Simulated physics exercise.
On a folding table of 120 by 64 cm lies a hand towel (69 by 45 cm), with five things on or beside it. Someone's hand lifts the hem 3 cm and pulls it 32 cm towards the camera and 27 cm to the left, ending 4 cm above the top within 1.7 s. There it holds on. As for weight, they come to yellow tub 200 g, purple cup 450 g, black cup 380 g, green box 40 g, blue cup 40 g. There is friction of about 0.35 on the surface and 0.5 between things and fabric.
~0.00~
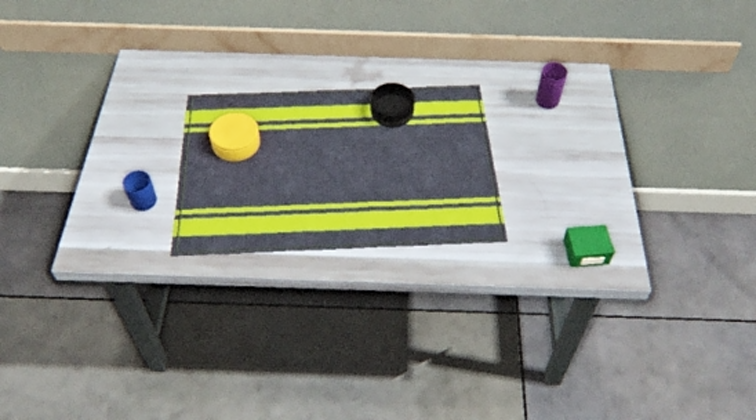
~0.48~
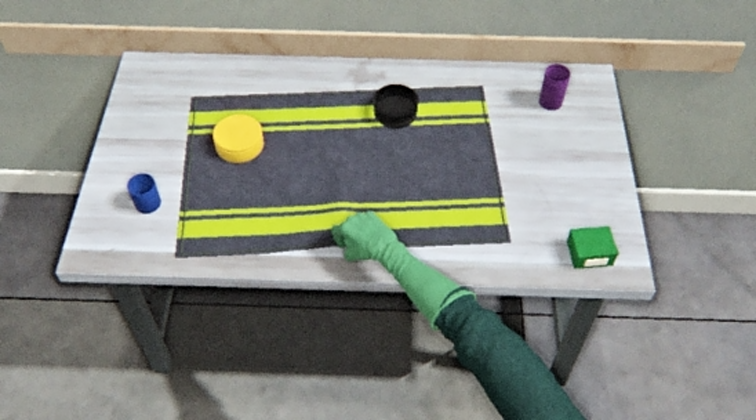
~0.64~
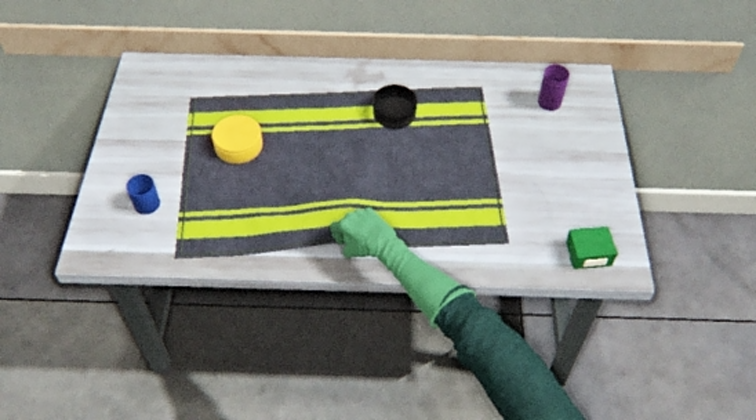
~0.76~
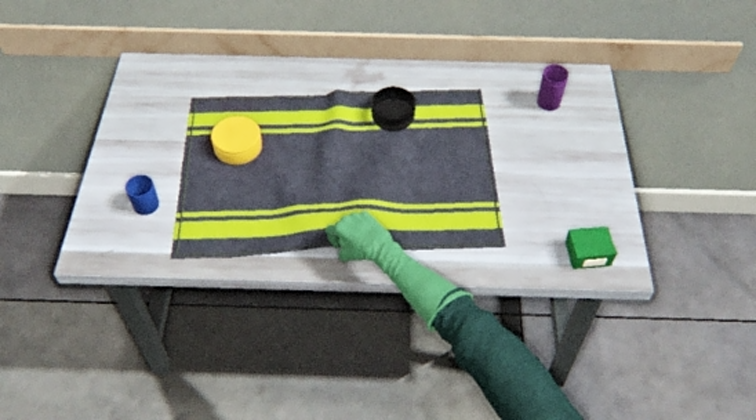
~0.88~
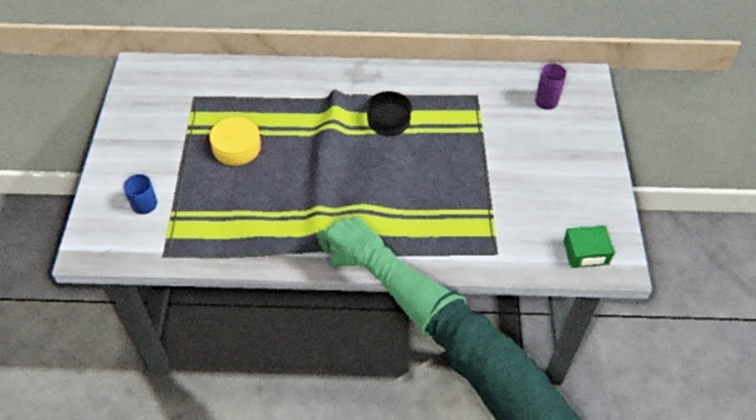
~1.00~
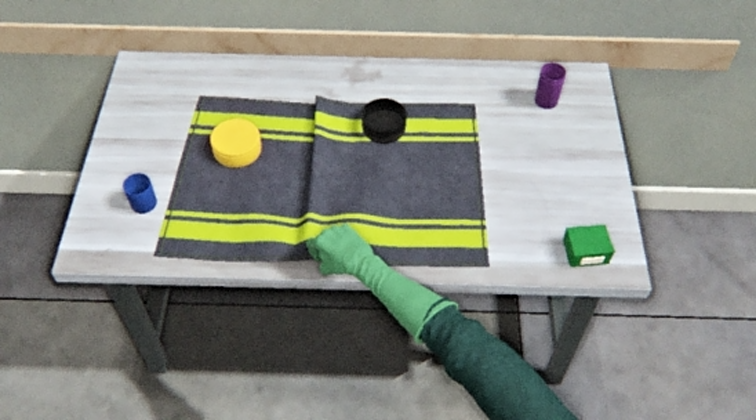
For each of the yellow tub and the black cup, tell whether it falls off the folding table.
At the end, watch the yellow tub hang in there, watch the black cup hang in there.
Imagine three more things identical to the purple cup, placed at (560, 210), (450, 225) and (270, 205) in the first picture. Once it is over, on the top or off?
So it goes: The first one is still up there, the next ends up off, the last ends up off.
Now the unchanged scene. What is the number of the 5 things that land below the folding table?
I make it 0.
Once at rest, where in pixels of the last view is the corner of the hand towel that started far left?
That corner comes to rest close to (222, 165) in the last view.
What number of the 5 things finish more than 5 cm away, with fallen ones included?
After counting, the figure is 2.
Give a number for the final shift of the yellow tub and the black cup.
Roughly: Yellow tub 25 cm; black cup 45 cm.
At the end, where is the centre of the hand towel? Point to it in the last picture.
Roughly at (220, 282) in the last picture.
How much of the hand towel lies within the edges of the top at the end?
Around 45 percent.
By 1.3 s, 90 % of the hand towel is still over the top; black cup 15 cm off its start, yellow tub 6 cm off its start.
By 1.7 s, 70 % of the hand towel is still over the top; black cup 30 cm off its start, yellow tub 15 cm off its start.
By 2.0 s, 50 % of the hand towel is still over the top; black cup 40 cm off its start at (306, 226), yellow tub 22 cm off its start at (216, 213).
By 2.3 s, 45 % of the hand towel is still over the top; black cup 44 cm off its start, yellow tub 26 cm off its start.
By 3.9 s, 45 % of the hand towel is still over the top; black cup 44 cm off its start at (293, 242), yellow tub 26 cm off its start at (207, 226).
